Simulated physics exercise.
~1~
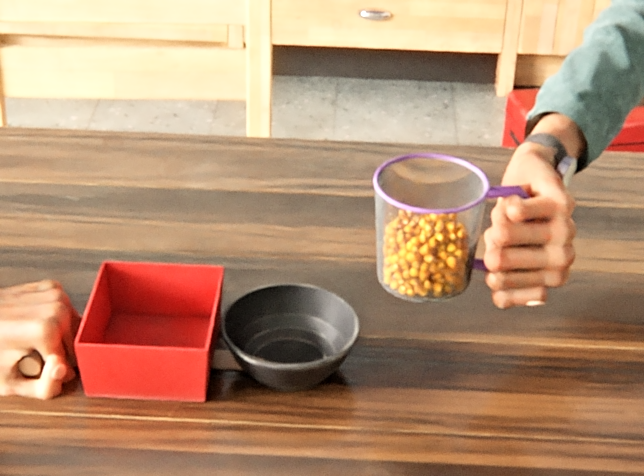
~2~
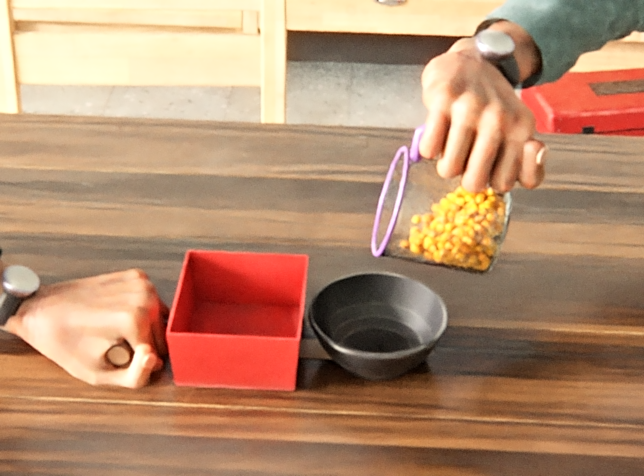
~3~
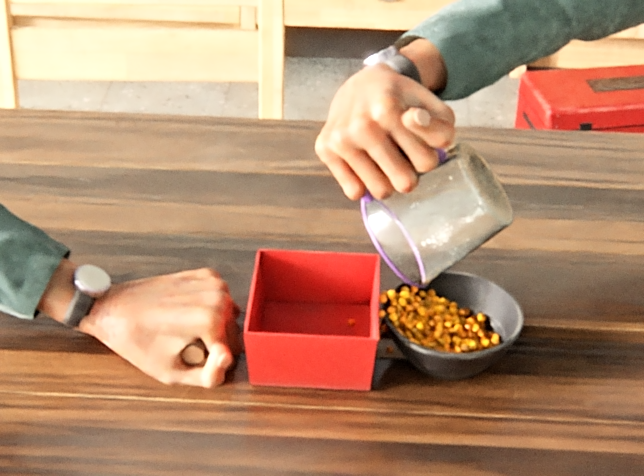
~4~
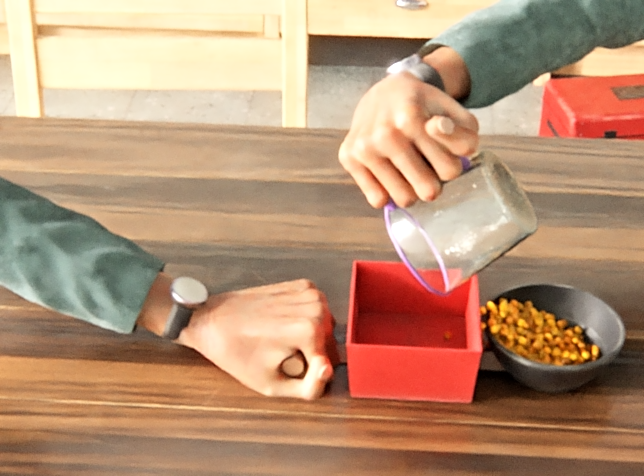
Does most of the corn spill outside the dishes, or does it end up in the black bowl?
Most of the corn ends up in the black bowl, with very little outside the dishes and practically none in the red tin.
